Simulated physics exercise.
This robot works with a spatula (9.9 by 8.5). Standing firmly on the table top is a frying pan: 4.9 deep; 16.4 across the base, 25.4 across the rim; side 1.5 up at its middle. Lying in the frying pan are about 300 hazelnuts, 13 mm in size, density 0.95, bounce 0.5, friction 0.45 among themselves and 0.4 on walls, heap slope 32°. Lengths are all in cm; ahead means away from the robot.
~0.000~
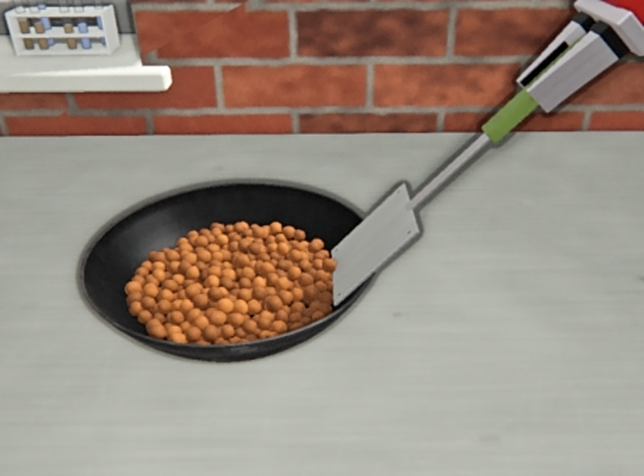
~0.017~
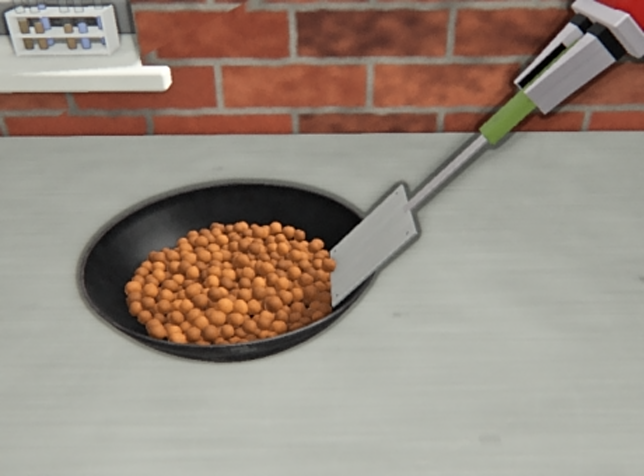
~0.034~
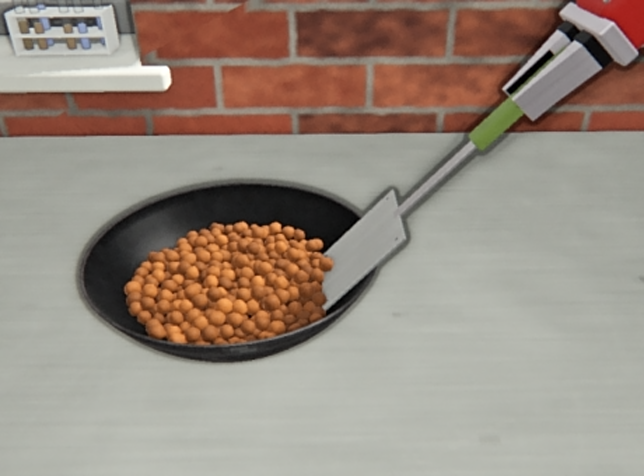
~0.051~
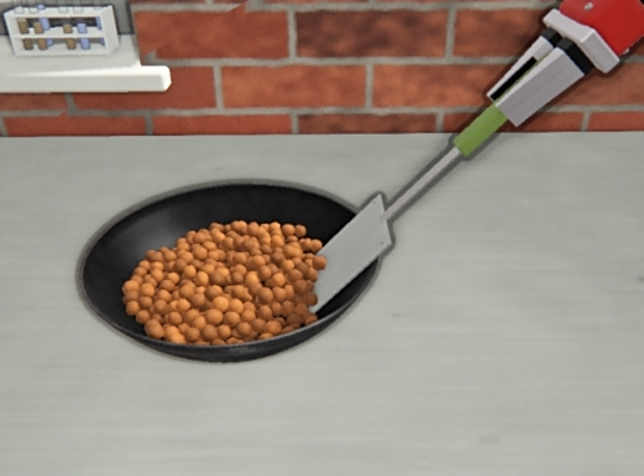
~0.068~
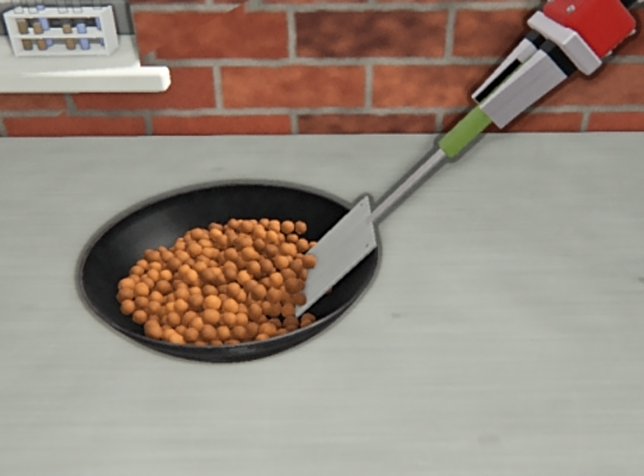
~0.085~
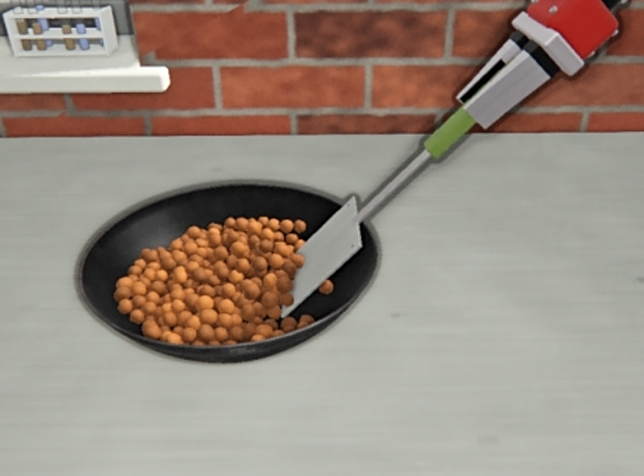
A heap of small, round, orange-brown nuts fills a black frying pan on a pale grey counter, seen from slightly above by a still camera. Behind are a red brick wall and a white shelf holding a small rack at upper left, while a red, white and black robot arm grips a green-collared grey spatula. After barely moving, the arm slides the tilted blade left into the pan, pushing the nuts' right edge leftward as a few slip around it.
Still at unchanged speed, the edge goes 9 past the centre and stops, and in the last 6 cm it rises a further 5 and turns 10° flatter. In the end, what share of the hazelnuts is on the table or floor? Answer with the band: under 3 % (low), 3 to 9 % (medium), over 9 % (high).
High, over 9 %.
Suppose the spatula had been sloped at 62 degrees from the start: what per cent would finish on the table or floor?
Some 25 in a hundred.
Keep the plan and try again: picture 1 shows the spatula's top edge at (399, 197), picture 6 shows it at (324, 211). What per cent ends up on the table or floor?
Some 30 per cent.
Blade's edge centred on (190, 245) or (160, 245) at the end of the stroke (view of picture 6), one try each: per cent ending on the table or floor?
Respectively some 0 and 10 percent end on the table or floor.
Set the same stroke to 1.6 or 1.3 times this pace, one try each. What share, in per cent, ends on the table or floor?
35 and 30 %.
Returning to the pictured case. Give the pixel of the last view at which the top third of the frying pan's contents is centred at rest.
(156, 267).
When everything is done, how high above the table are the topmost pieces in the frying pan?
Some 4.5 cm above the table.
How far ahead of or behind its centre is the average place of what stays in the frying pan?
Forward offset: Roughly 3.5 cm.
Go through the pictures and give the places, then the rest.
The first frame shows the spatula top edge at (411, 206), sloping 48°; upper third of the load around (239, 268), from x 135 to 330, top at y 230; 303 in the frying pan.
The second frame shows the spatula top edge at (409, 207), sloping 48°; upper third of the load around (238, 268), from x 135 to 330, top at y 230.
The third frame shows the spatula top edge at (399, 213), sloping 48°; upper third of the load around (240, 269), from x 135 to 325, top at y 230.
The fourth frame shows the spatula top edge at (385, 217), sloping 48°; upper third of the load around (240, 271), from x 130 to 325, top at y 225.
The fifth frame shows the spatula top edge at (371, 219), sloping 48°; upper third of the load around (240, 269), from x 125 to 325, top at y 225.
The sixth frame shows the spatula top edge at (357, 220), sloping 48°; upper third of the load around (233, 269), from x 120 to 325, top at y 225; 303 in the frying pan.
After 0.16 s, sloping 48°, highest piece 6 above the table; 303 in the frying pan.
After 0.23 s, sloping 44°, highest piece 7 above the table; 303 in the frying pan.
After 0.46 s, sloping 38°, highest piece 11 above the table; 228 in the frying pan, 41 on the table or floor, 34 on the blade or in flight.
After 1.51 s, sloping 38°, highest piece 5 above the table; 228 in the frying pan, 75 on the table or floor.
In the end, 228 in the frying pan, 75 on the table or floor. That is 25 % on the table or floor.
